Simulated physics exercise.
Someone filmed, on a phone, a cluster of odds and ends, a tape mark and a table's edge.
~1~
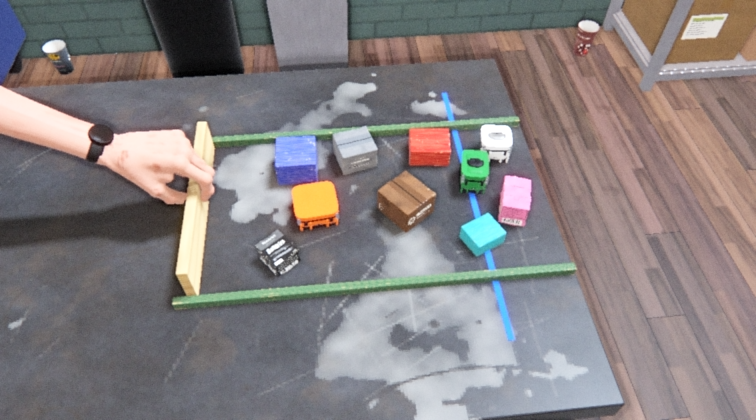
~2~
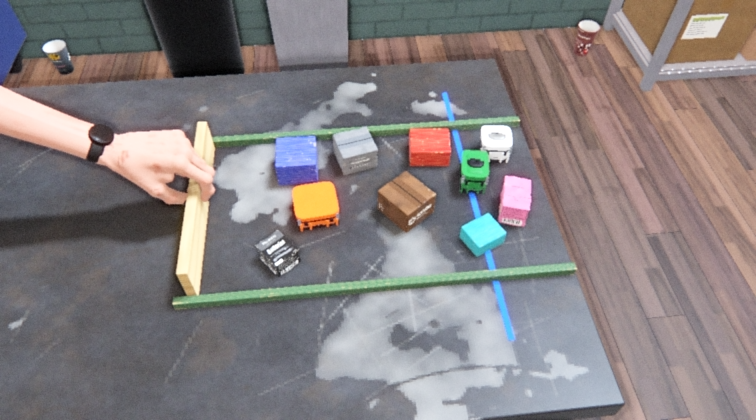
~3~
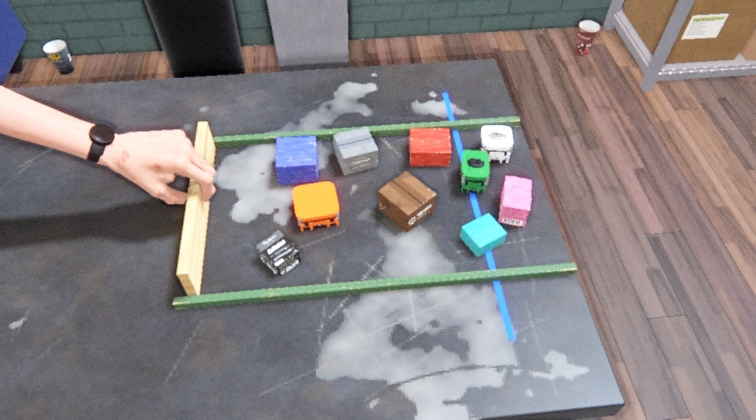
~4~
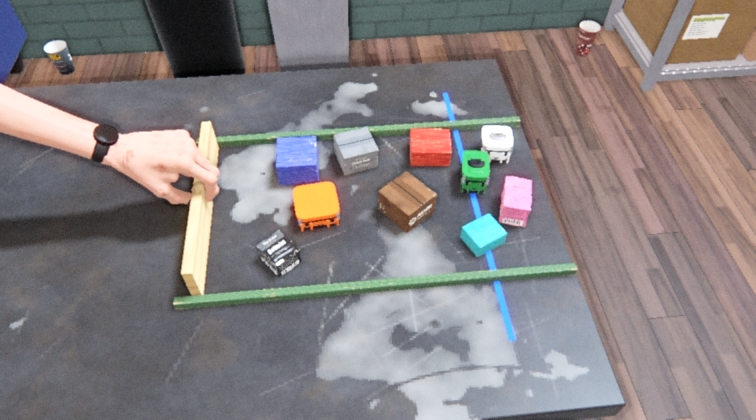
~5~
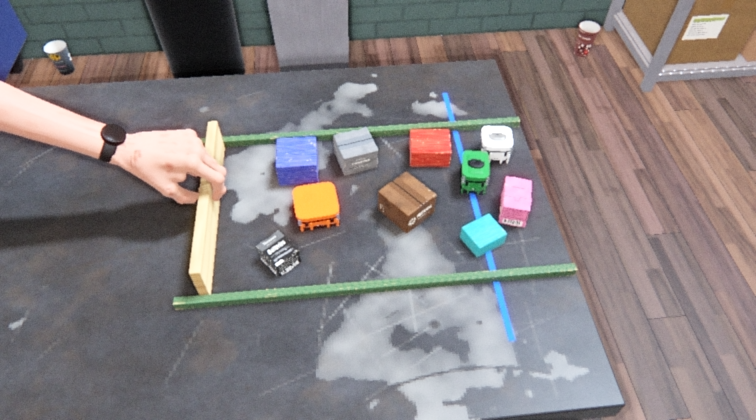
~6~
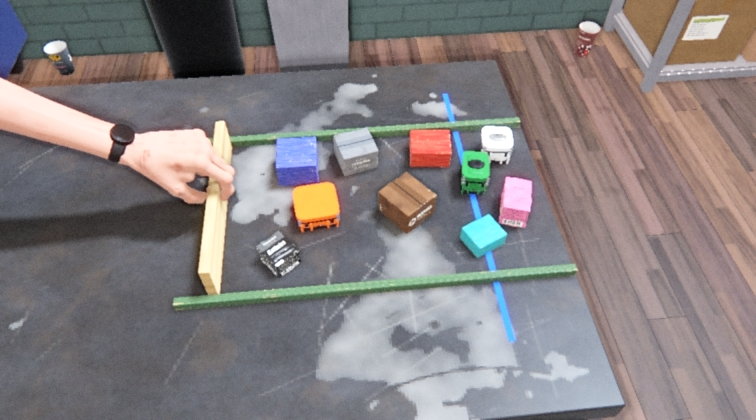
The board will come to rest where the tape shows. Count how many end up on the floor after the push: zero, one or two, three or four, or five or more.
So in the end, three or four bits get shoved clean off.
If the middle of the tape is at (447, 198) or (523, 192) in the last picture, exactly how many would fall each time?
The counts: 1 and 7.
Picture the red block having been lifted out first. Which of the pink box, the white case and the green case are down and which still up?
Pink box - gone, white case - gone, green case - safe.
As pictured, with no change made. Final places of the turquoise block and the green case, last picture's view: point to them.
In the last picture the turquoise block sits at (531, 236) while the green case sits at (521, 170).
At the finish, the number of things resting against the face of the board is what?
The count comes out at 3.
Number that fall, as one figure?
I count 3 in all.
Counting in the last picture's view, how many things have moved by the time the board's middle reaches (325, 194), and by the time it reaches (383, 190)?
At the one place 4, at the other 7.
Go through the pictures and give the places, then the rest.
In the first frame, pink box (515, 201); white case (495, 144); green case (473, 172); board (198, 203); tape (472, 195).
In the second frame, white case (495, 144); red block (429, 147).
In the third frame, green case (474, 172); grey box (355, 150).
In the fourth frame, pink box (515, 201); board (202, 203).
In the fifth frame, white case (496, 145); black box (279, 254).
In the sixth frame, pink box (515, 202); white case (496, 145); green case (474, 173); board (217, 202); tape (473, 196).
A little later, none off yet; pink box at rest near (515, 202); white case at rest near (496, 145); green case at rest near (474, 173).
Next, none off yet; pink box at rest near (515, 202); white case shifted about its own width near (517, 143); green case moving near (483, 170).
When it is over, the number that fall off is three or four; down, red block, white case and pink box.
